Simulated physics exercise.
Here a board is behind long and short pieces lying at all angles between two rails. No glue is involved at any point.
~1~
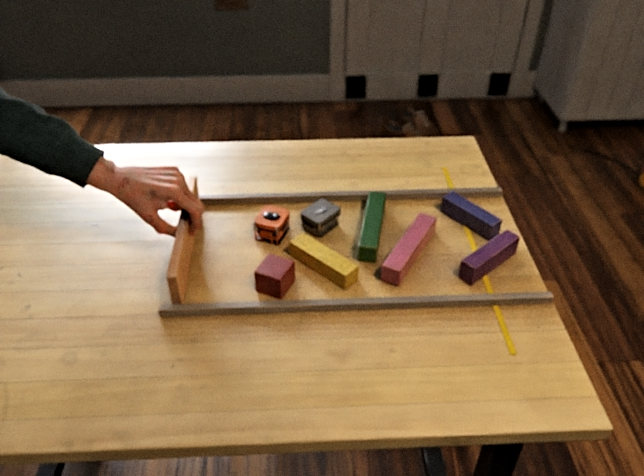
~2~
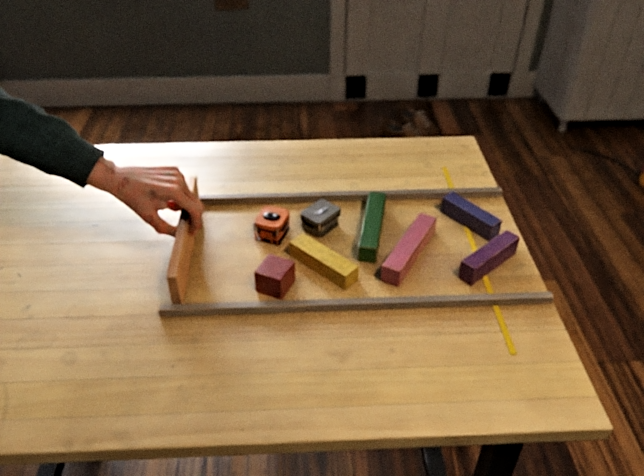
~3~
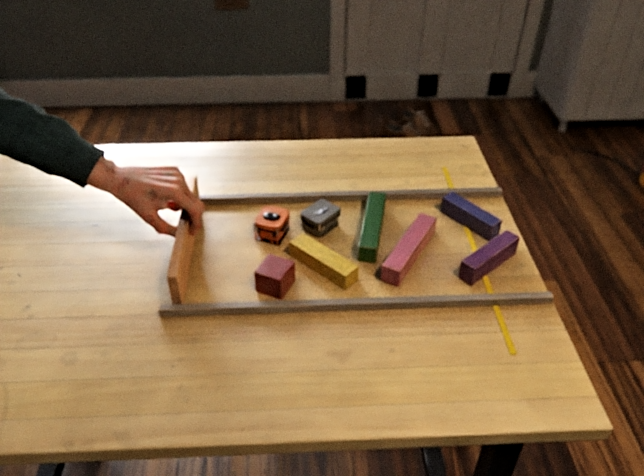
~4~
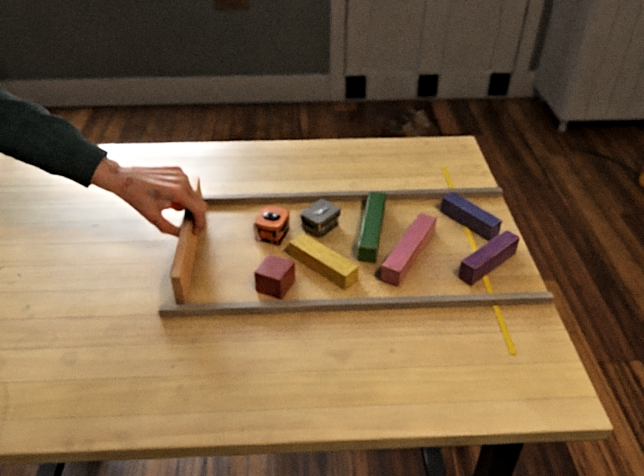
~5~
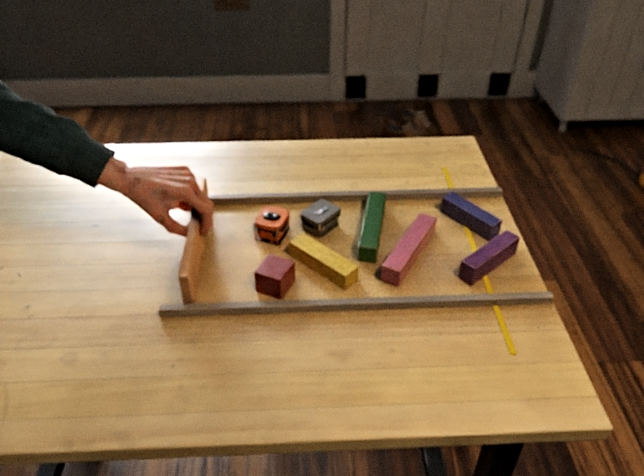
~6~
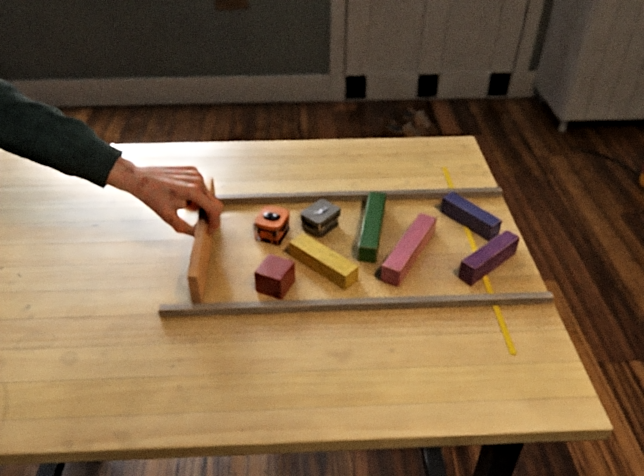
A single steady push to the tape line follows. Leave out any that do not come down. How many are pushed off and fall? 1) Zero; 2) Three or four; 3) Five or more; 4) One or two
Three or four.
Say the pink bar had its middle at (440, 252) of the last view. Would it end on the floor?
Result: The pink bar ends down.
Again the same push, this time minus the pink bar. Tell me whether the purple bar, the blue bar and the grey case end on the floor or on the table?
Final state: Purple bar off, blue bar off, grey case in place.
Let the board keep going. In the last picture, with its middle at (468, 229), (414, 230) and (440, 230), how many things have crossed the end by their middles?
4; 0; 2.
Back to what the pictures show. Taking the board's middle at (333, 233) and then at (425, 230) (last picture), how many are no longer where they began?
First 6, after that 8.
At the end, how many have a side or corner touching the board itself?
The figure is 3.
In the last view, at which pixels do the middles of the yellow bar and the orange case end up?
The yellow bar comes to rest at (507, 248), and the orange case comes to rest at (479, 215).
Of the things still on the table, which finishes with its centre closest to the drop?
Closest at the end: The grey case.
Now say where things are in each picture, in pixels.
Purple bar (490, 257); blue bar (470, 216); pink bar (410, 248); board (186, 237); tape (472, 244), in the first picture.
Blue bar (470, 216); grey case (320, 219), in the second picture.
Pink bar (410, 248); board (186, 237), in the third picture.
Purple bar (489, 257); green bar (373, 226), in the fourth picture.
Blue bar (470, 216); orange case (272, 225), in the fifth picture.
Purple bar (489, 257); blue bar (470, 216); pink bar (410, 248); board (204, 236); tape (472, 244), in the sixth picture.
Early on, none off yet; purple bar at rest near (489, 257); blue bar at rest near (470, 216); pink bar moving near (413, 249).
Finally, the number that fall off is three or four; lost, green bar, pink bar, blue bar and purple bar.
